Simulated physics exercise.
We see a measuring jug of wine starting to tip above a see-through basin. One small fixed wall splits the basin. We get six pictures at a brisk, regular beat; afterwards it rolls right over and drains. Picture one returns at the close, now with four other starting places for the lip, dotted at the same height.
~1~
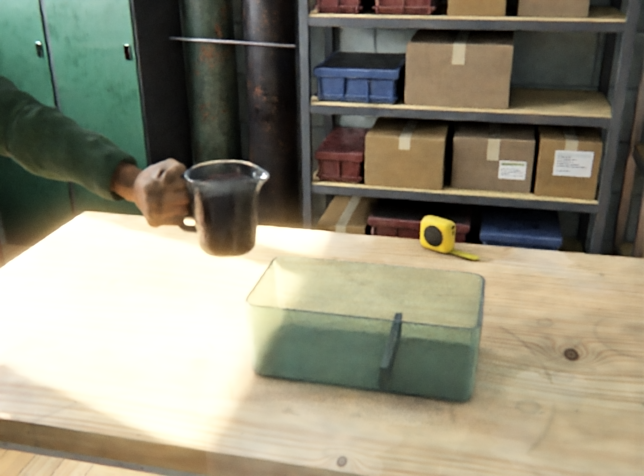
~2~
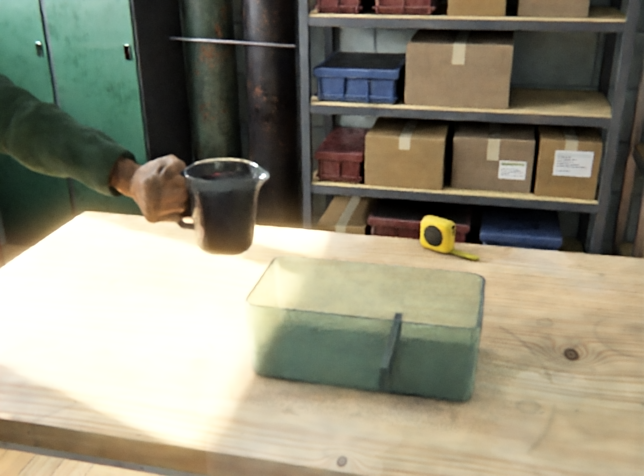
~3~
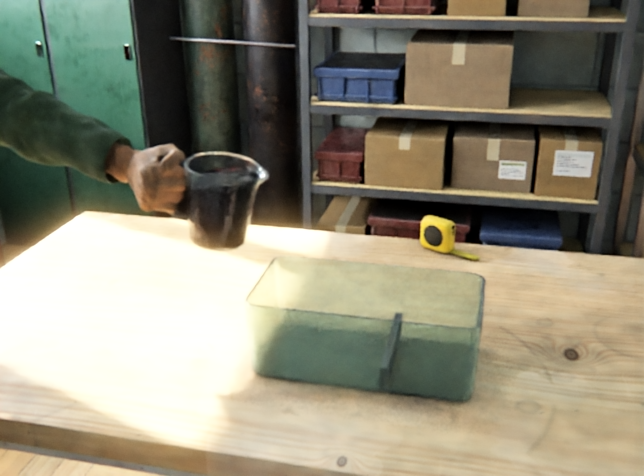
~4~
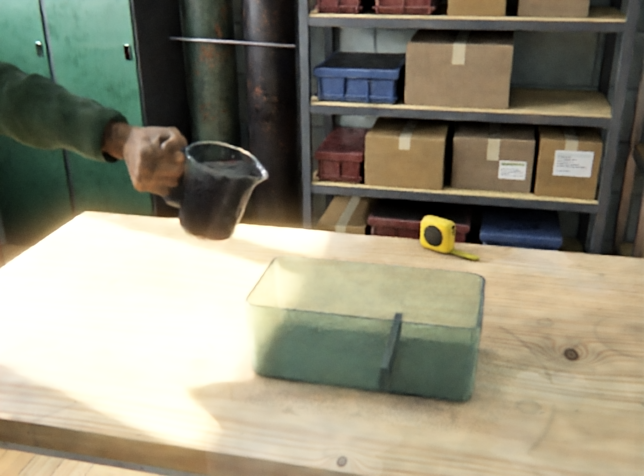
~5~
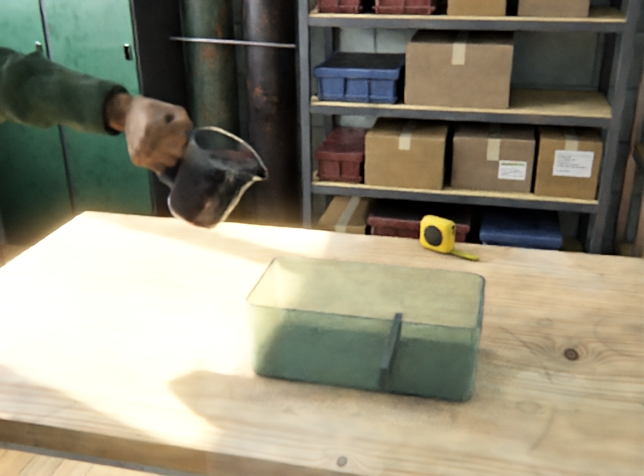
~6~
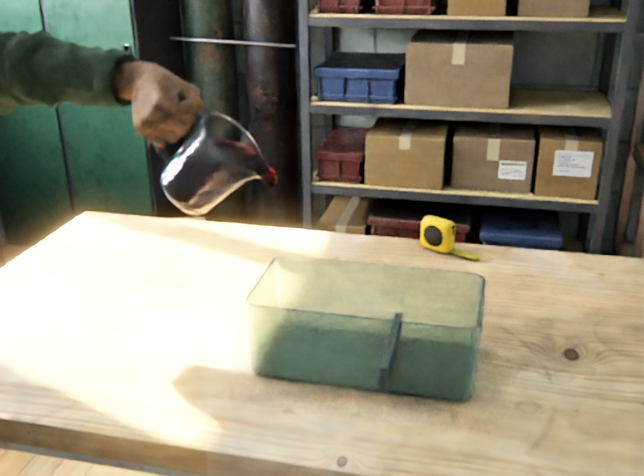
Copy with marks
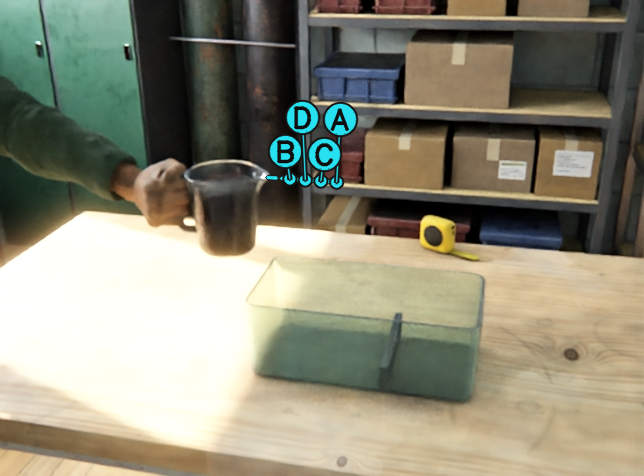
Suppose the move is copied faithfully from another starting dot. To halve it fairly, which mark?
It is D.
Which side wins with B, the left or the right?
More ends on the left.
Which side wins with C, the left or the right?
More ends on the right.
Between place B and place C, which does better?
Place C.
On the marked copy, A at (336, 182); B at (289, 179); C at (320, 181); D at (305, 180).
With A, about 20 % ends left of the wall and 72 % right of it; 8 % is lost outside.
With B, about 80 % ends left of the wall and 12 % right of it; 8 % is lost outside.
With C, about 24 % ends left of the wall and 69 % right of it; 8 % is lost outside.
With D, about 49 % ends left of the wall and 46 % right of it; 5 % is lost outside.
